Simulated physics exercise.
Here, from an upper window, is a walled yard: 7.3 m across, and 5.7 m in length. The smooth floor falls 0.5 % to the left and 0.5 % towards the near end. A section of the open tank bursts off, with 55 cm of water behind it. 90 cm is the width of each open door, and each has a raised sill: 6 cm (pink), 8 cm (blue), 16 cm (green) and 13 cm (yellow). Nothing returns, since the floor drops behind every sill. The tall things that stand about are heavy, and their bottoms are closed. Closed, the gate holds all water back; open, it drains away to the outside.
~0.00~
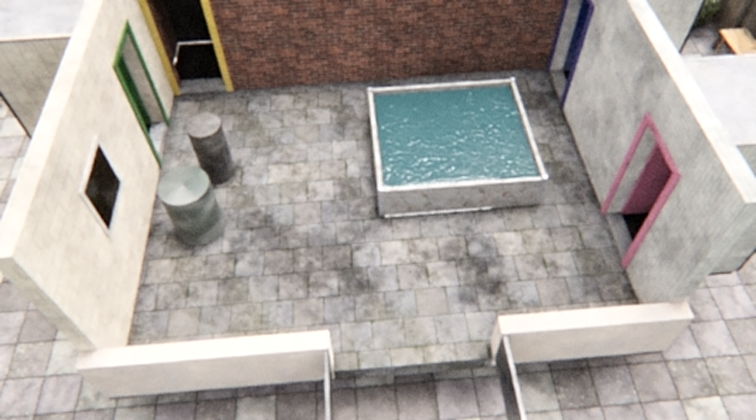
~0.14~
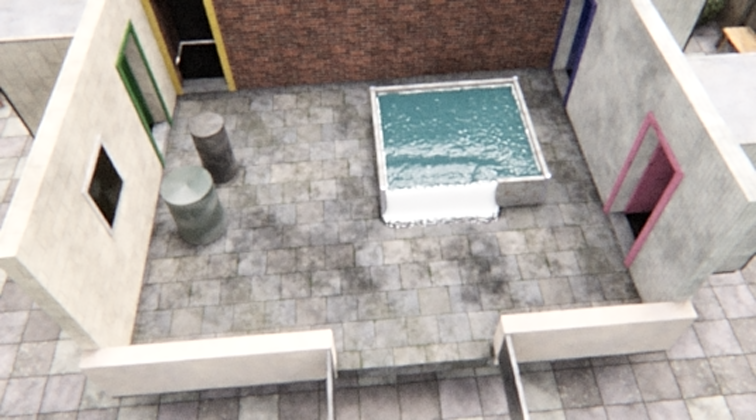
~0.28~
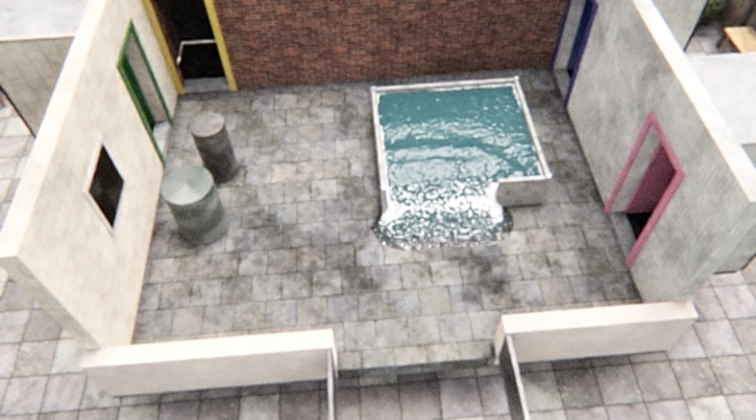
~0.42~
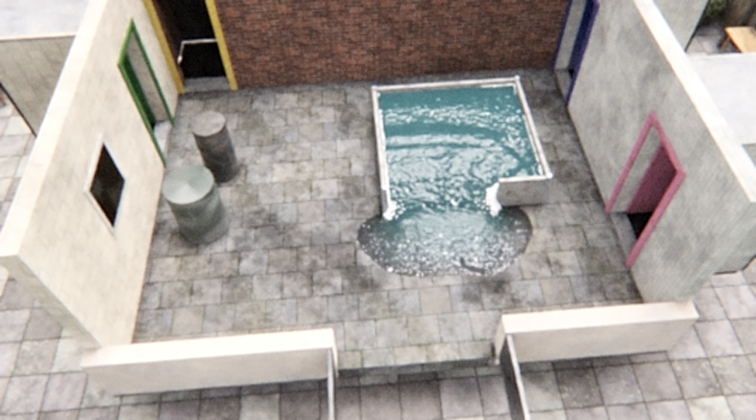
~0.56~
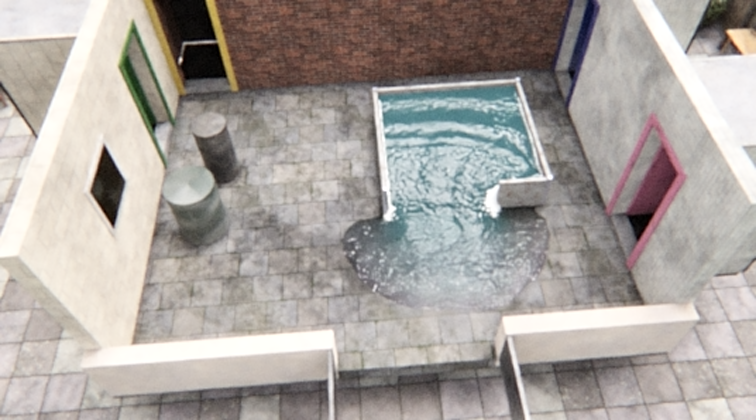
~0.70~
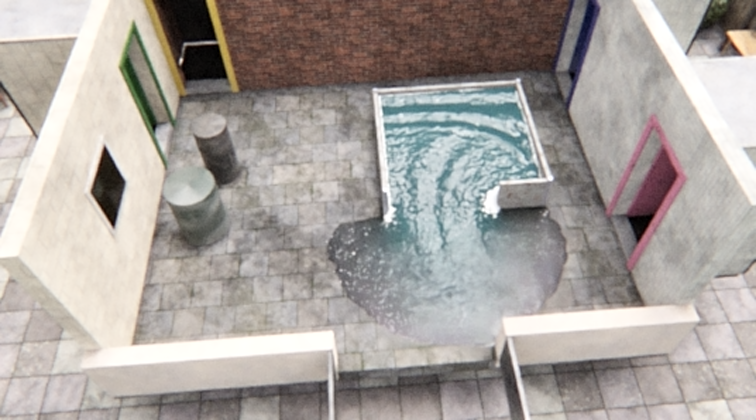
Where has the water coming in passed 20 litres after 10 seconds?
At the pink door it has not passed it; at the blue door it has not passed it; at the green door it has not passed it; at the yellow door it has not passed it.
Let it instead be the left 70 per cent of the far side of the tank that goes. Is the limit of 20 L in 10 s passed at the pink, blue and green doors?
Then: Pink below, blue past it, green above.
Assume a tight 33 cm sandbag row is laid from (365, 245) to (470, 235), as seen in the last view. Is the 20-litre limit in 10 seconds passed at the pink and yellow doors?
Then the pink door is over the mark and the yellow door is short of it.
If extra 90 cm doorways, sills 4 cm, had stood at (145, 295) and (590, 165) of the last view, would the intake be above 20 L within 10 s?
More, less.
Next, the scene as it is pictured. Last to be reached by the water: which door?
The yellow door is last.
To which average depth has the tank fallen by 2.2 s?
28 cm.
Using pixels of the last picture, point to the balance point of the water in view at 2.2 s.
Balance point at about (450, 207).
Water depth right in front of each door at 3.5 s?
Depths in cm: Pink 8, blue 0, green 0, yellow 0.
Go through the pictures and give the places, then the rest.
The first frame shows still water, 55 cm deep, in the open tank at (451, 134).
In the second frame, water pours out at (440, 202) and has run 0.9 m, to (497, 211); typically 5 cm deep outside, 55 cm at the open tank's back.
In the third frame, water pours out at (440, 203) and has run 1.1 m, to (508, 222); typically 10 cm deep outside, 55 cm at the open tank's back.
In the fourth frame, the front is at (519, 246), 1.4 m from the gap at (441, 202); 2.4 m2 of floor is under water; 55 cm left at the back of the open tank.
In the fifth frame, the front is at (503, 298), 1.8 m from the gap at (441, 204); 3.9 m2 of floor is under water; 55 cm left at the back of the open tank.
In the sixth frame, water pours out at (442, 205) and has run 2.3 m, to a hidden place; typically 5 cm deep outside, 53 cm at the open tank's back.
After 1.4 s water covers 25 % of the floor and is deepest (30 cm) near (422, 222); pink door not reached, blue door not reached, green door not reached, yellow door not reached.
After 2.2 s water covers 30 % of the floor and is deepest (29 cm) near (514, 329); pink door not reached, blue door not reached, green door not reached, yellow door not reached.
After 3.5 s water covers 40 % of the floor and is deepest (22 cm) near (644, 331); pink door 8 cm at the sill, 0 L in, blue door not reached, green door not reached, yellow door not reached.
After 6.0 s water covers 60 % of the floor and is deepest (13 cm) near (547, 71); pink door 6 cm at the sill, 4 L in, blue door 6 cm at the sill, 0 L in, green door 3 cm at the sill, 0 L in, yellow door not reached.
After 10.0 s water covers 85 % of the floor and is deepest (8 cm) near (127, 372); pink door 3 cm at the sill, 4 L in, blue door 5 cm at the sill, 2 L in, green door 2 cm at the sill, 0 L in, yellow door 4 cm at the sill, 0 L in.
